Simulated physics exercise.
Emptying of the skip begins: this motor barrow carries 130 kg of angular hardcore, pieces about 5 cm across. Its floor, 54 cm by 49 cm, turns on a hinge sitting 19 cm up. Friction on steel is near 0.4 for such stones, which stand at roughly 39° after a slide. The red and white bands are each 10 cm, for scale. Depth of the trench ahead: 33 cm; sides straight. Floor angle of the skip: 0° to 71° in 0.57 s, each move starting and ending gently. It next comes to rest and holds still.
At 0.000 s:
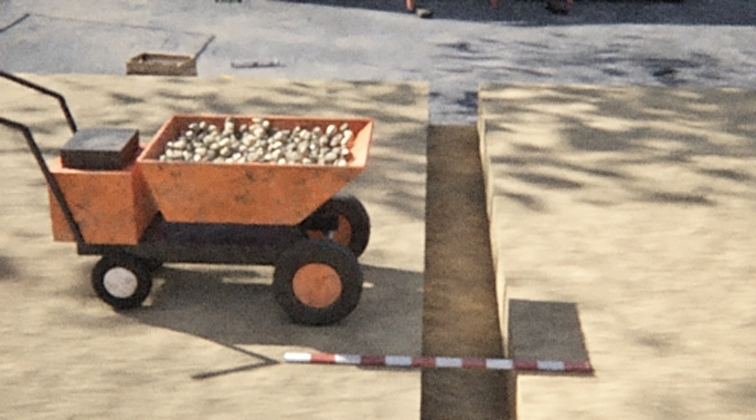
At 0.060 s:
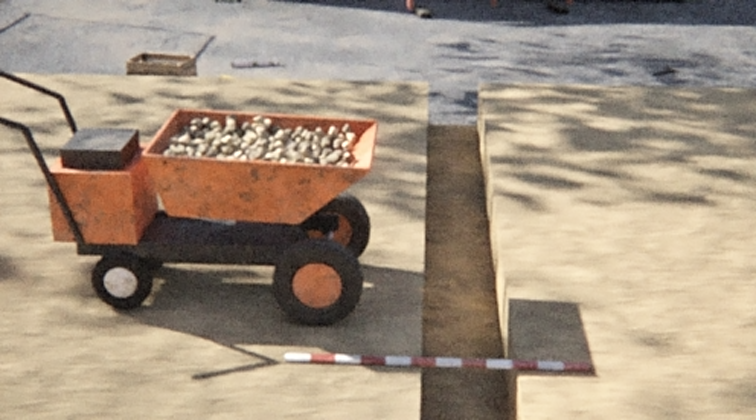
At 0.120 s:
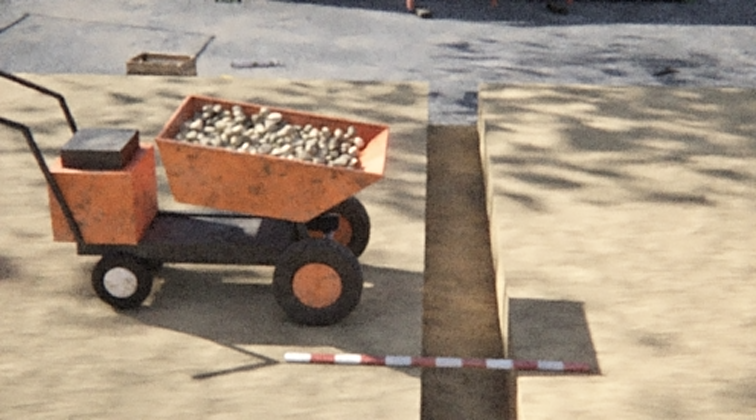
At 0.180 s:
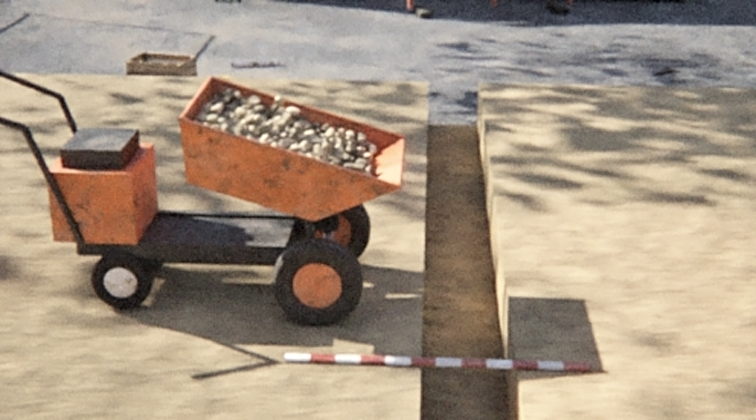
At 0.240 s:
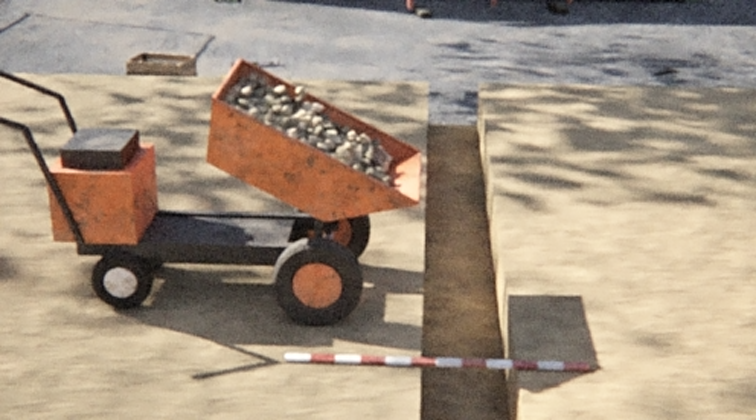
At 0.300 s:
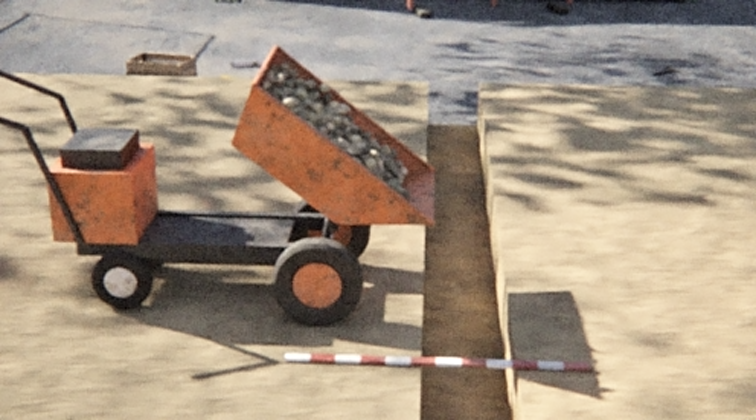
An orange motor barrow steadily tilts its stone-filled skip up toward the trench on the right.
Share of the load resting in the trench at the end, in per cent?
50 per cent.
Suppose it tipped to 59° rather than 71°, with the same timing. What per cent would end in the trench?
It would come to about 50 percent.
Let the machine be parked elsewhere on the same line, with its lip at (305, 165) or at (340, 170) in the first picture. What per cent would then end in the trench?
First place roughly 95%, second roughly 70%.
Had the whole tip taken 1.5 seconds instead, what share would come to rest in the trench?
Around 85 per cent would end in the trench.
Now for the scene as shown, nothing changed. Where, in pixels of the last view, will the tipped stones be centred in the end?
The resting stones are centred at roughly (502, 319).
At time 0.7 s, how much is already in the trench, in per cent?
By that point it's something like 30 in a hundred.
After 0.4 s the floor is at 60°; 100 % in the skip; the foremost stones are at (436, 235).
After 0.7 s the floor is at 71°; 66 % in the skip, 29 % in the trench, 4 % past the trench; the foremost stones are at (525, 282).
After 1.0 s the floor is at 71°; 4 % in the skip, 45 % in the trench, 51 % past the trench; the foremost stones are at (726, 302).
After 3.0 s the floor is at 71°; 0 % in the skip, 50 % in the trench, 50 % past the trench; the foremost stones are past the picture's edge.
